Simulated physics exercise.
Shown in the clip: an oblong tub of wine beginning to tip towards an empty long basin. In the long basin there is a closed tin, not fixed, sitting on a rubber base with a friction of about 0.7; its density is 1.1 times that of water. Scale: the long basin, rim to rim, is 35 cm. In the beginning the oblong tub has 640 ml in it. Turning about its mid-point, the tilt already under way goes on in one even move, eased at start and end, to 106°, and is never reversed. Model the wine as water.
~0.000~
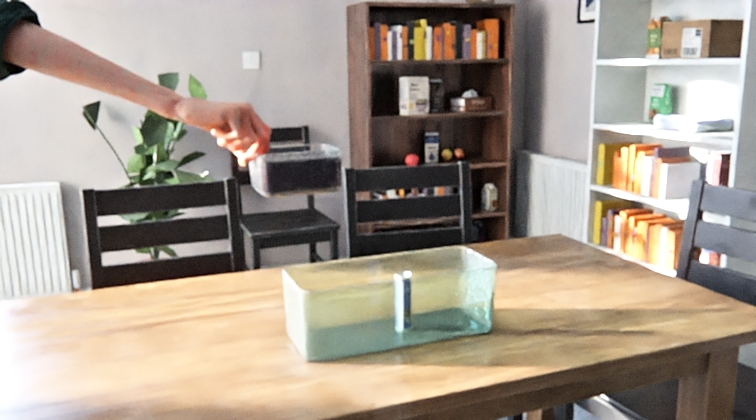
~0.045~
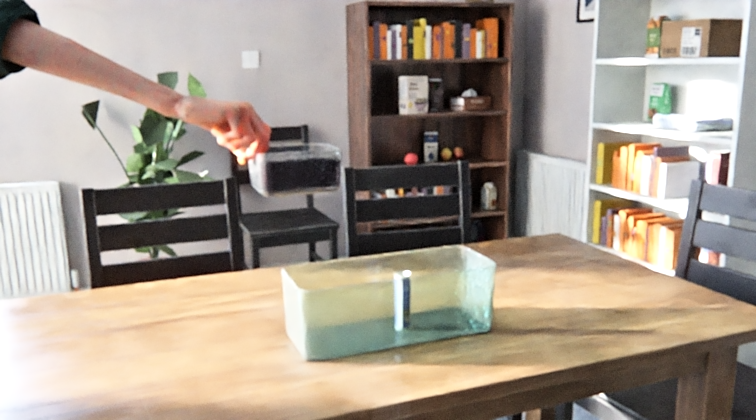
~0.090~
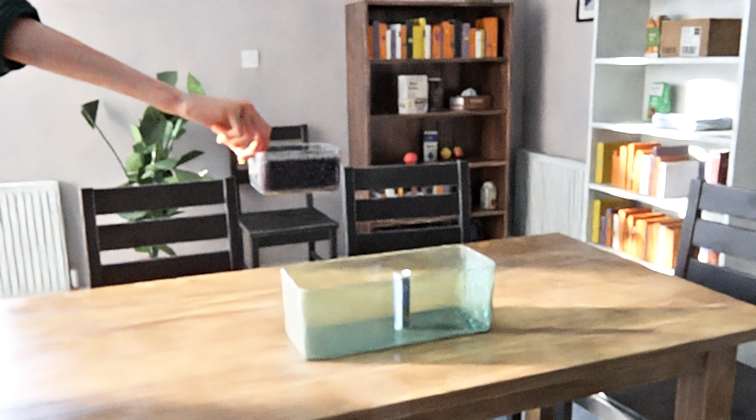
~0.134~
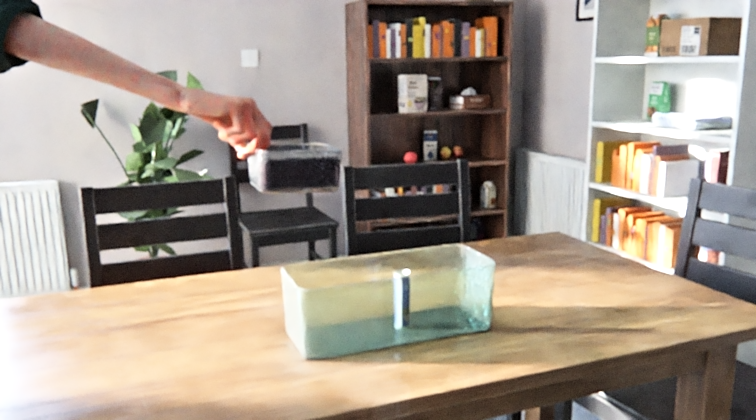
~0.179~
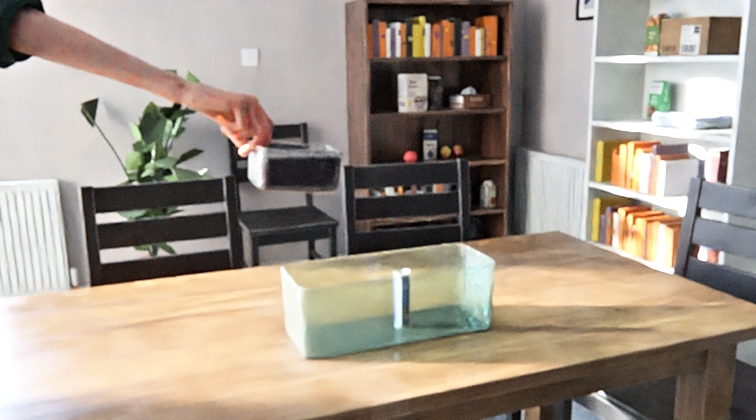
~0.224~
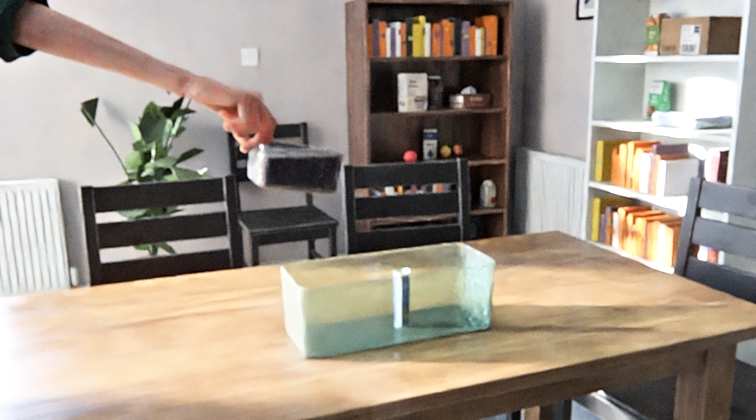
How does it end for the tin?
My guess is it's going to stay on its base.
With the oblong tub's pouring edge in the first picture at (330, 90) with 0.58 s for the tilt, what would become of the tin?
Then the tin comes down.
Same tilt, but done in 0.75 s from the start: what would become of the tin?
It stays steady, then.
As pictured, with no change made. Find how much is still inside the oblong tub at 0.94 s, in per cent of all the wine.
About 8 per cent.
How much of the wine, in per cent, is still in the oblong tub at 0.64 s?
Roughly 46 %.
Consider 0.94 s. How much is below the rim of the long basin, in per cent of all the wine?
That comes to about 80 percent.
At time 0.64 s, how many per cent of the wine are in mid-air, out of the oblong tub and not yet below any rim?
Close to 42 in a hundred.
By 0.64 s the tilt is 66° and 46 per cent is still to pour; the tin stands where it began.
By 0.94 s the tilt is 100° and 8 per cent is still to pour; the tin stands where it began.
By 1.26 s the tilt is 106° and 0 per cent is still to pour; the tin stands where it began.
By 1.61 s the tilt is 106° and 0 per cent is still to pour; the tin stands where it began.
At rest the tin stands where it began.
